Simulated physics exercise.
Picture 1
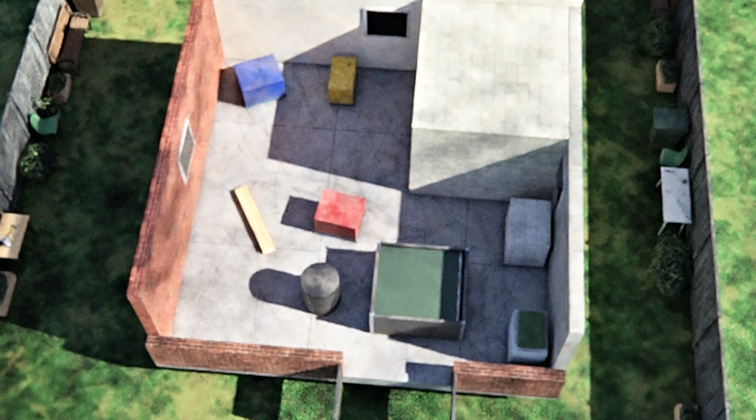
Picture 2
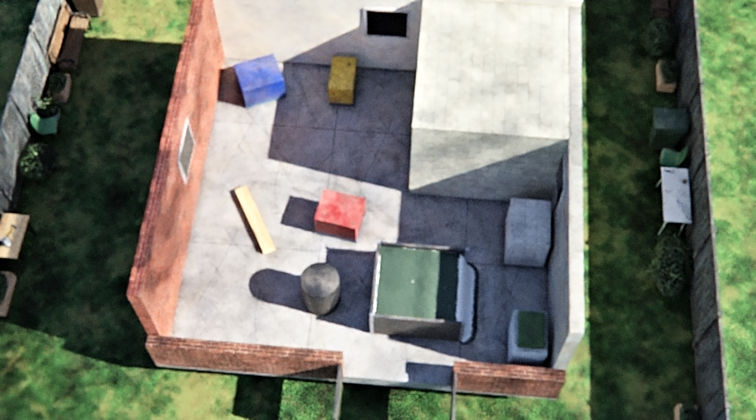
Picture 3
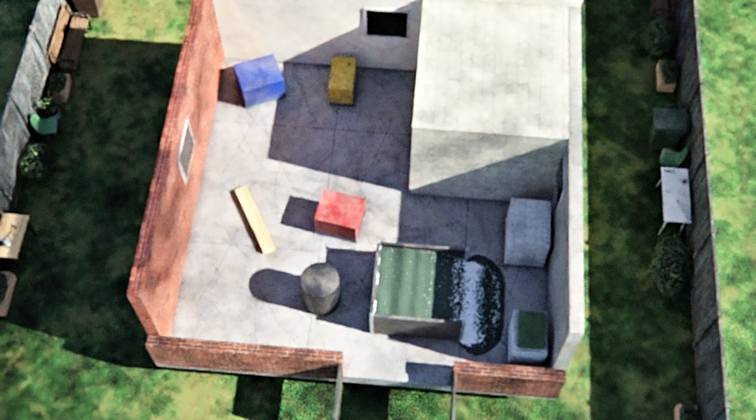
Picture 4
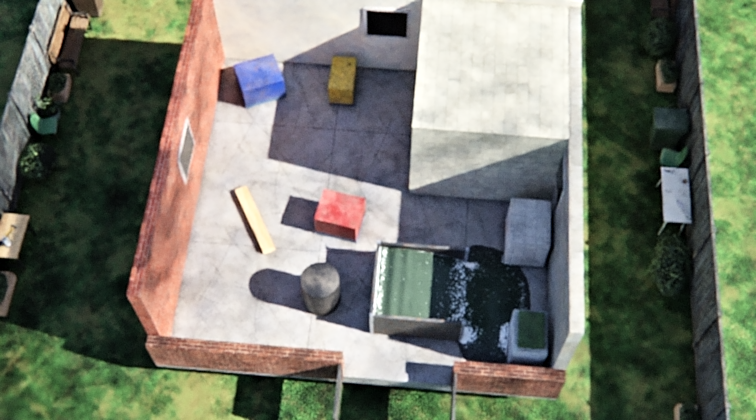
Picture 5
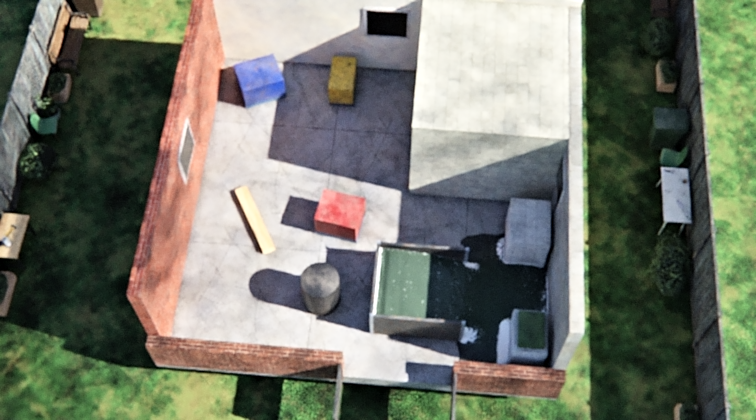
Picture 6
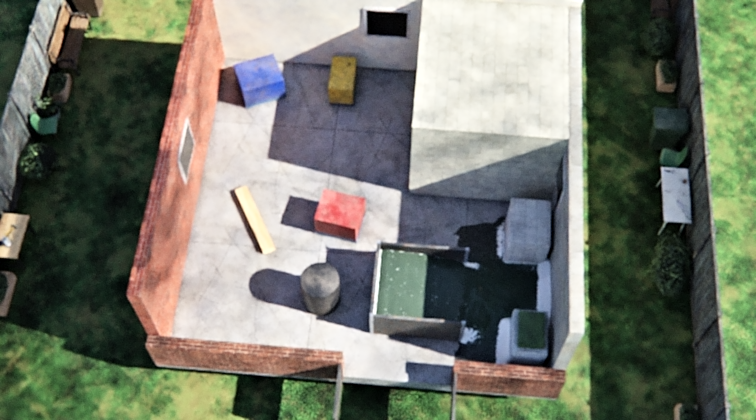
In the video, water bursts from the right side of a green-looking tank in a walled service yard, foaming across the paved floor and spreading around two boxy objects near the right wall, while the other objects stay still.
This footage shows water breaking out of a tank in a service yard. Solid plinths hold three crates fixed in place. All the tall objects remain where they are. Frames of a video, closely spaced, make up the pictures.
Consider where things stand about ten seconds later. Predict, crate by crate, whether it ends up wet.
One by one: Blue crate: Safe. Yellow crate: Safe. Red crate: Not safe.
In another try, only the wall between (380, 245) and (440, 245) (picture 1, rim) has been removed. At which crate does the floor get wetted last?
My pick is the blue one.
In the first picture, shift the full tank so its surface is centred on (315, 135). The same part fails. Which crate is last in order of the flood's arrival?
Blue one.
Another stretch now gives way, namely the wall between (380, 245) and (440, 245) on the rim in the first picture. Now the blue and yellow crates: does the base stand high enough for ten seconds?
As I see it, the blue one gets reached, and the yellow one gets reached.
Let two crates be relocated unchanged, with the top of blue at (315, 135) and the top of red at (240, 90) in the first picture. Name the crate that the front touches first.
My guess is the crate marked blue.
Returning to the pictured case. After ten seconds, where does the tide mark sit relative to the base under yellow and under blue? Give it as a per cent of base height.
Around 60 % and 70 %.
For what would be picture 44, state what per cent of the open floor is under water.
I'd say 70 per cent.
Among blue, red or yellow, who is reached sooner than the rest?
The red crate comes first.
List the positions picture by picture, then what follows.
In the first frame, the tank at (420, 284) is whole and still.
In the second frame, the front is at a hidden place, out from the gap at (462, 298).
In the third frame, water pours out at (461, 299) and has run to (490, 264).
In the fourth frame, water pours out at (461, 299) and has run to (502, 360).
In the fifth frame, the front is at (545, 271), out from the gap at (461, 300).
In the sixth frame, water pours out at (461, 300) and has run to (503, 221).
A moment on, water covers 15 % of the floor; the blue crate not reached, the yellow crate not reached, the red crate not reached.
Next, water covers 25 % of the floor; the blue crate not reached, the yellow crate not reached, the red crate not reached.
Then, water covers 40 % of the floor; the blue crate not reached, the yellow crate not reached, the red crate water round its plinth.
Later, water covers 70 % of the floor; the blue crate water round its plinth, the yellow crate not reached, the red crate water round its plinth.
In the end, water covers 90 % of the floor; the blue crate stayed above the water, the yellow crate stayed above the water, the red crate was topped.
